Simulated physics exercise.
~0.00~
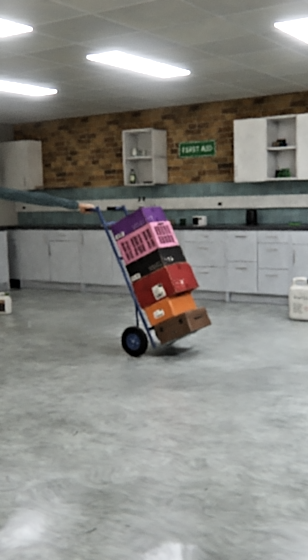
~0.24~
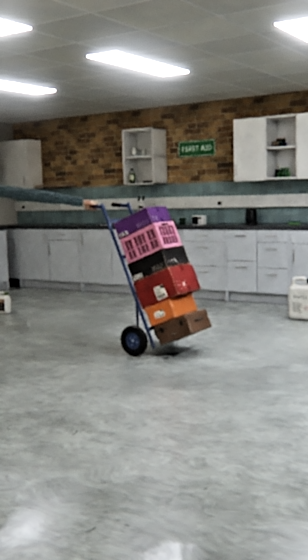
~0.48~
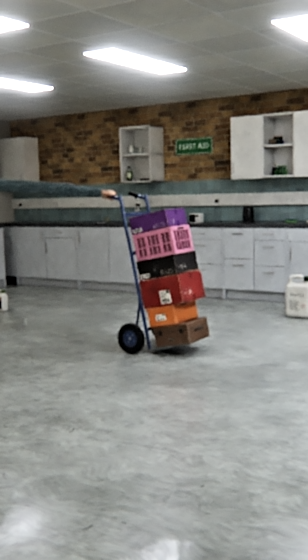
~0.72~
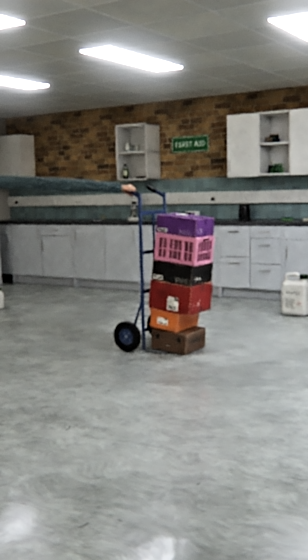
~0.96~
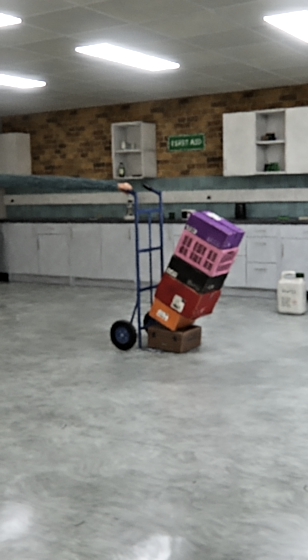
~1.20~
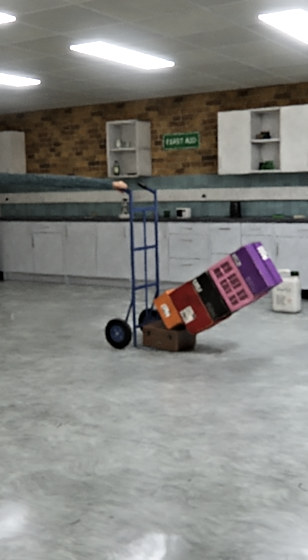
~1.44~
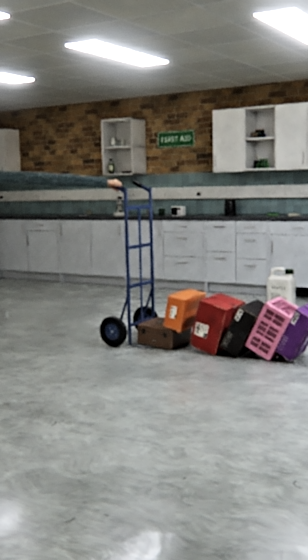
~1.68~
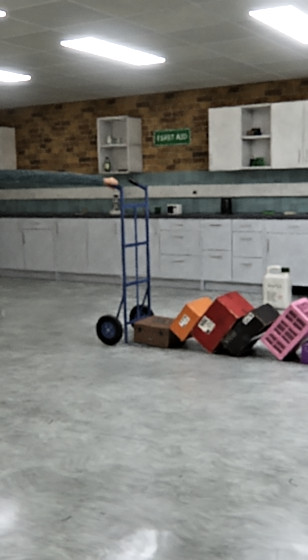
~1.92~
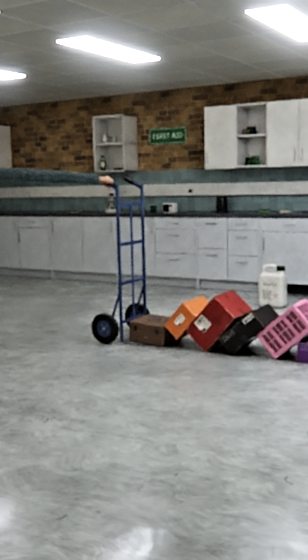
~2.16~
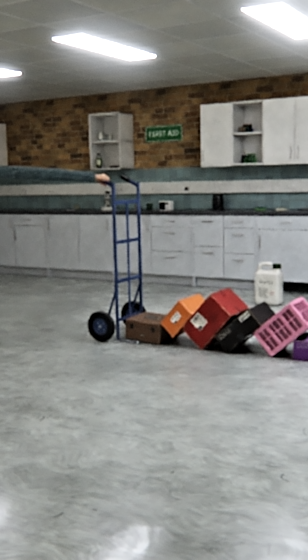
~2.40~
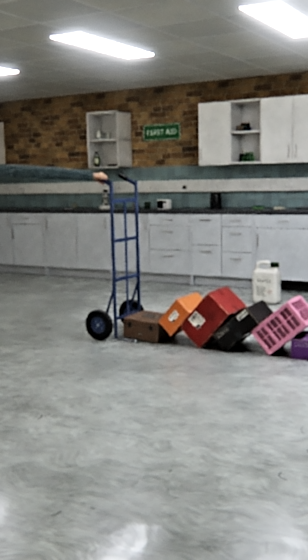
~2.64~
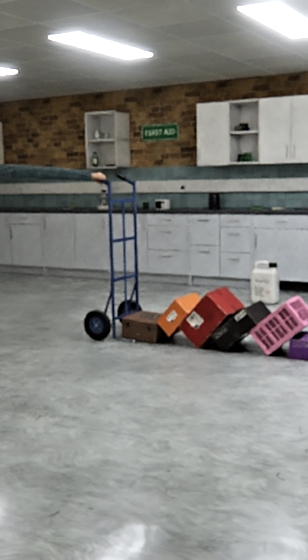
A stacked hand truck tips upright, and all but the bottom brown box topple right.
